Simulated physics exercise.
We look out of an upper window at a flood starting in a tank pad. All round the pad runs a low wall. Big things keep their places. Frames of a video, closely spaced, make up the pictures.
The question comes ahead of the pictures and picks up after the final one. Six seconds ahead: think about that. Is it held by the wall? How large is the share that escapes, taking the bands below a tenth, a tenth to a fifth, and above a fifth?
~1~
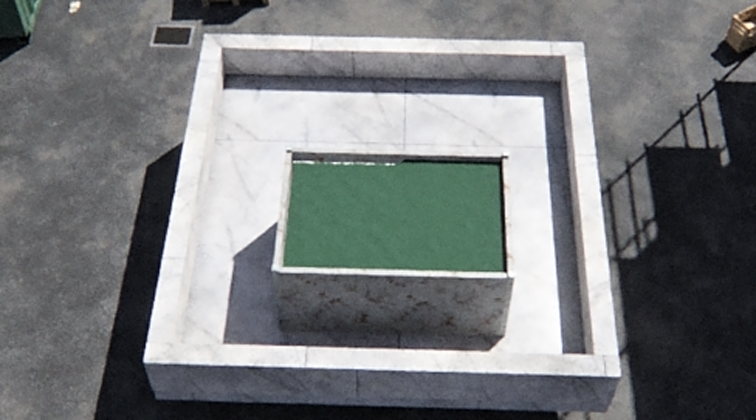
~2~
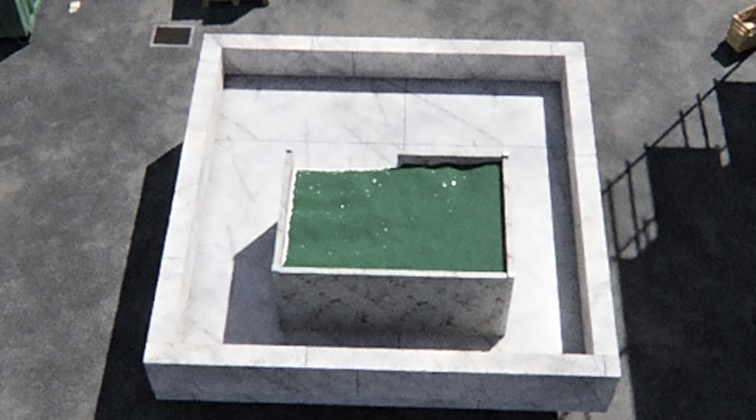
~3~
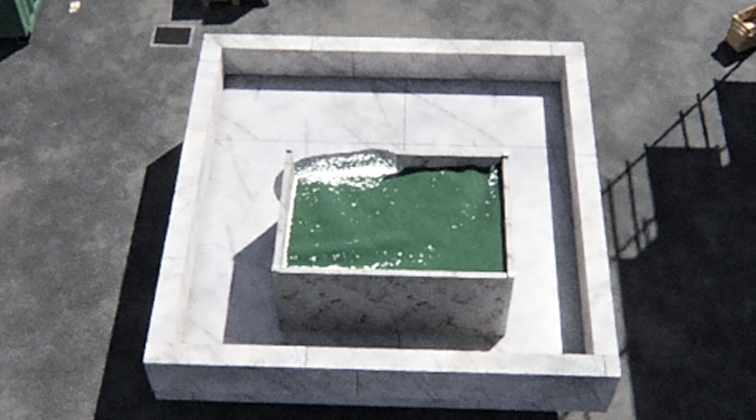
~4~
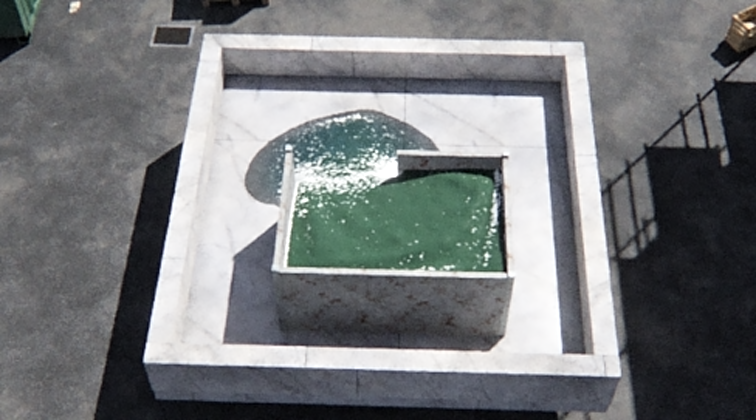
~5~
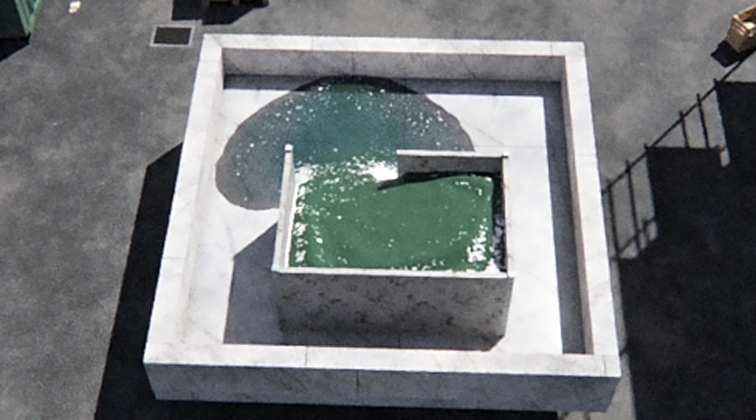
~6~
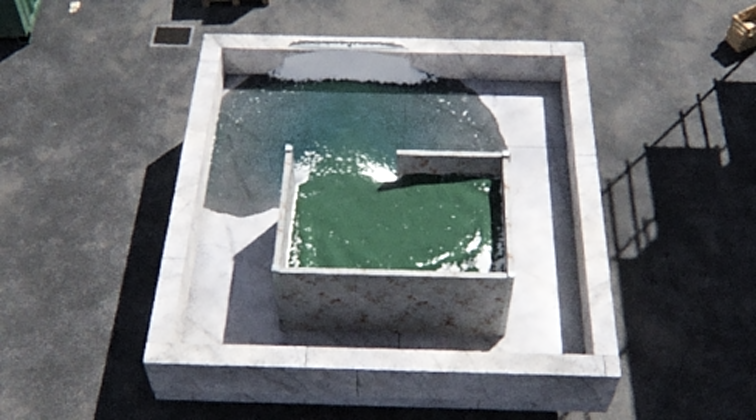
The loss will stay below a tenth.
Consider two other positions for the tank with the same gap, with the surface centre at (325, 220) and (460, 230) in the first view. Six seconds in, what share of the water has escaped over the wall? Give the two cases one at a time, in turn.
Roughly 6 per cent, then roughly 4 per cent.
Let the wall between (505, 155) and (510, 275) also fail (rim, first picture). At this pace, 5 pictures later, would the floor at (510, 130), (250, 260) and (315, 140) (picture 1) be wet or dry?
In that order: Awash, no water, not flooded.
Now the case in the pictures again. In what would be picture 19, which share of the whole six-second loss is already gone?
About 95 per cent.
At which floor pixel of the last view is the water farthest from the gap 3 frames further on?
Roughly at (550, 89).
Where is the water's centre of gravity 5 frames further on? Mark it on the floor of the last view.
Centre of mass: Roughly (369, 214).
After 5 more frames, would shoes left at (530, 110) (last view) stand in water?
Looking at the spread, the point ends up waterlogged.
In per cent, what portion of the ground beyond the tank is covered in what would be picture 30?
Roughly 100 per cent.
A moment on, water covers 50 % of the floor; the low wall has let 0 % over.
Next, water covers 50 % of the floor; the low wall has let 2 % over.
Then, water covers 55 % of the floor; the low wall has let 5 % over.
Later, water covers 75 % of the floor; the low wall has let 5 % over.
In the end, water covers 75 % of the floor; the low wall has let 5 % over.
